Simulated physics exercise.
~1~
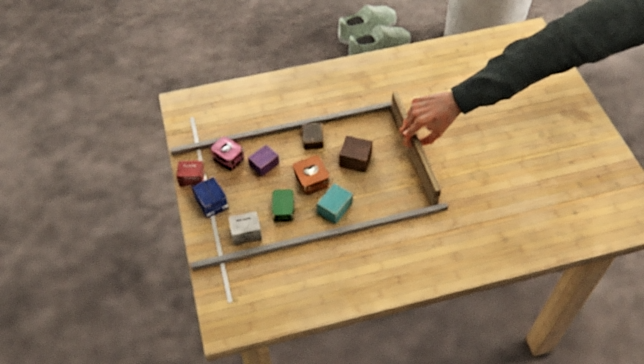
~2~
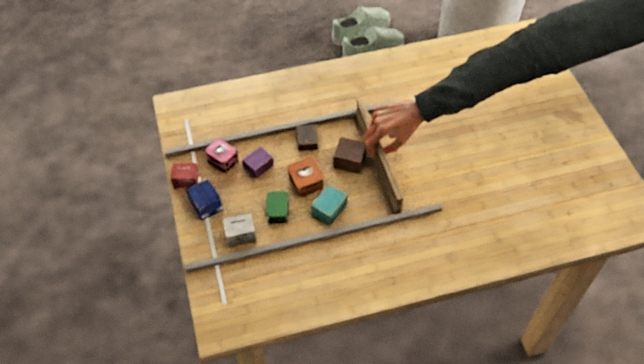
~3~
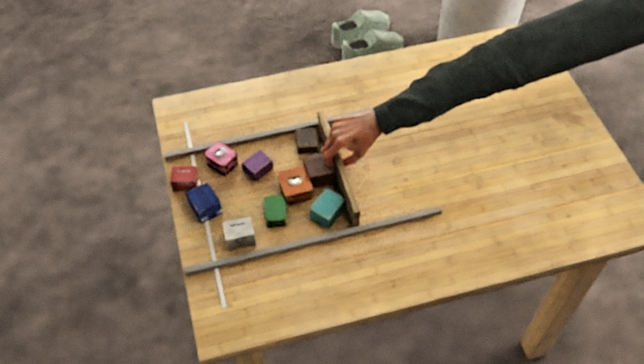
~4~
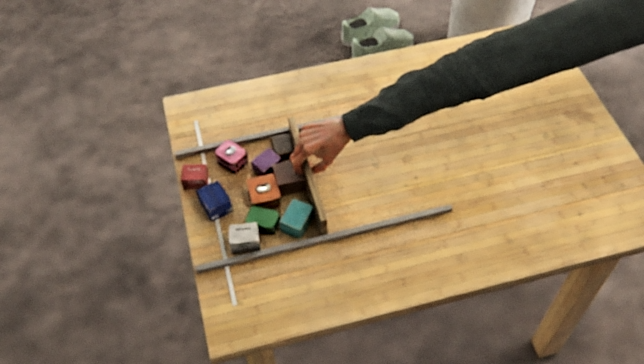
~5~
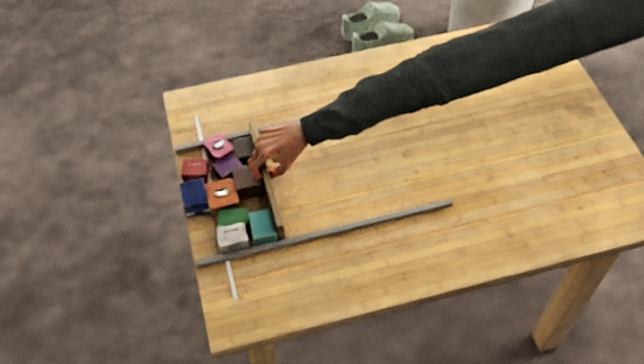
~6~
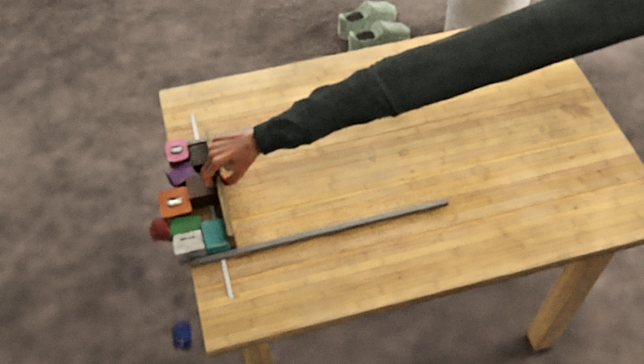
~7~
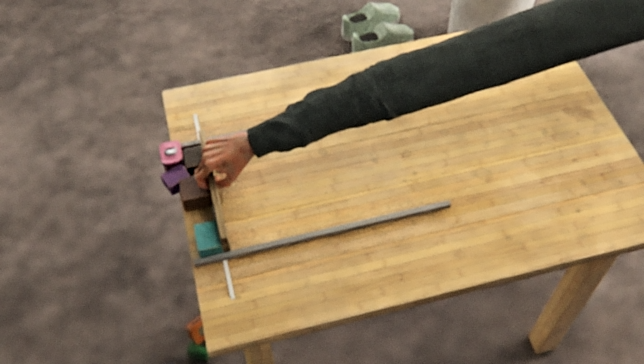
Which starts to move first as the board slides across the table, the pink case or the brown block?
The brown block starts to move first, as the board reaches it early in the push. The pink case stays still until later, when the pieces are crowded together near the tape.
An arm in a dark sleeve reaches over a wooden table, seen from above, holding an upright board between two grey rails. To the left lie small red, pink, purple, blue, white, green, orange, teal and brown things near a pale tape line, with pale green shoes on the floor behind. The hand slides the board left, gathering the brown block first and then bunching the others together. The crowded pieces cross the tape, and the blue and red boxes drop off the left edge. The white, orange and green ones follow, leaving pink, purple, brown and teal pieces at the edge.
